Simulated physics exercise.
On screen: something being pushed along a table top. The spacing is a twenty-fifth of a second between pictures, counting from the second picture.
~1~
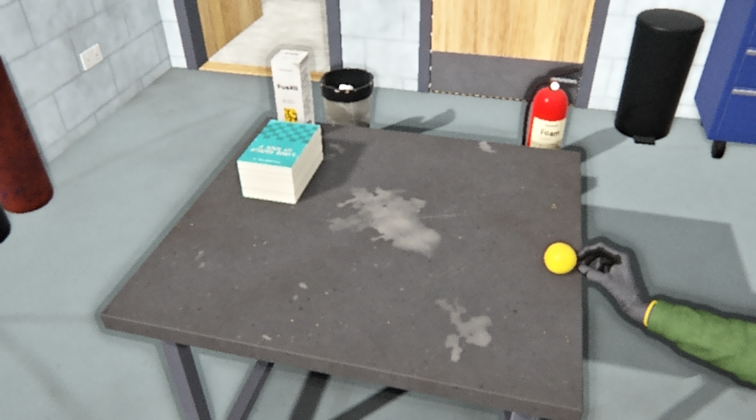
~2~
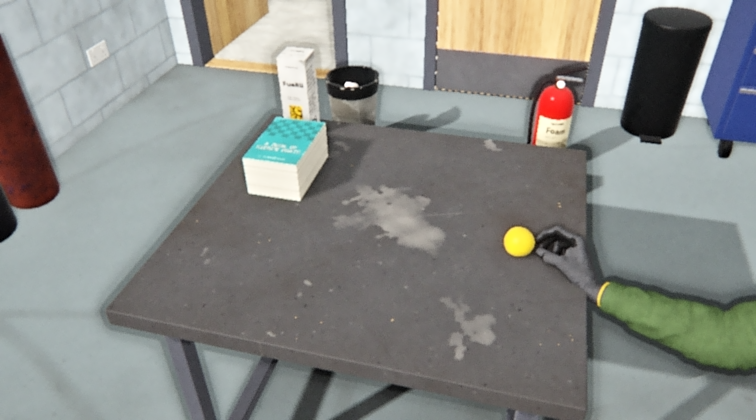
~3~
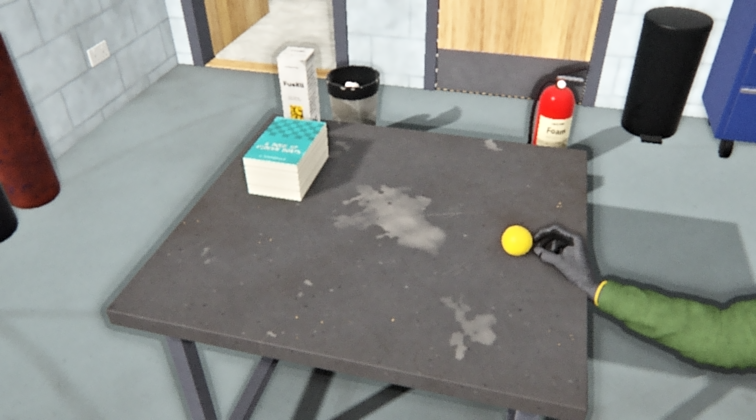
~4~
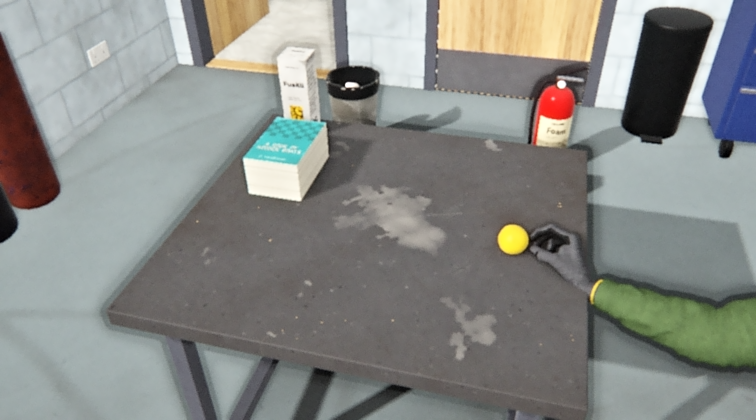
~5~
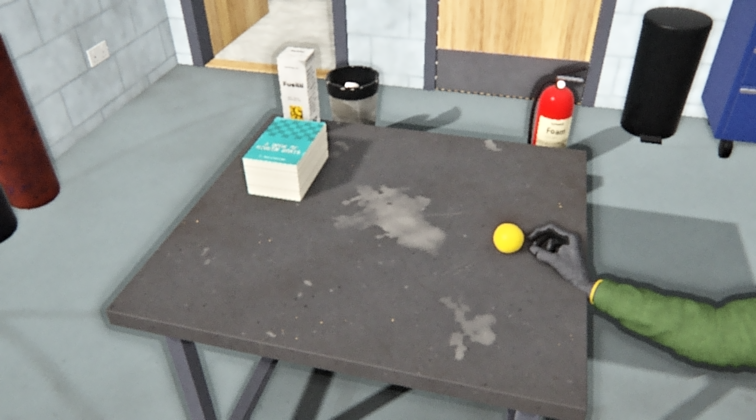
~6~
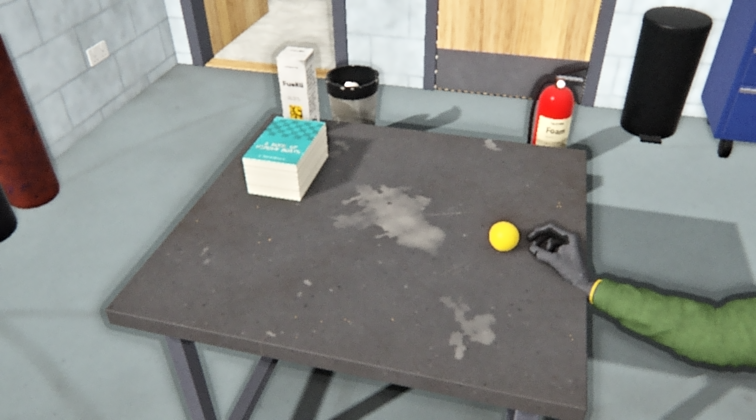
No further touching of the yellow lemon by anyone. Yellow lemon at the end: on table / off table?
It is held by the table.
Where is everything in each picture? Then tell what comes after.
Under the hand; yellow lemon (561, 258), in the first picture.
Under the hand; yellow lemon (519, 242), in the second picture.
Under the hand; yellow lemon (517, 241), in the third picture.
Yellow lemon (513, 240), in the fourth picture.
Yellow lemon (509, 238), in the fifth picture.
Yellow lemon (504, 237) displaced a little, in the sixth picture.
Then, 0.20 s past the last view, yellow lemon displaced about its own width near (484, 230).
Then, 0.60 s past the last view, yellow lemon displaced well along near (454, 220).
Then, 1.20 s past the last view, yellow lemon displaced well along near (427, 210).
Finally, moved from the start, yellow lemon. Final places as the last picture's camera would see them, yellow lemon near (419, 208).
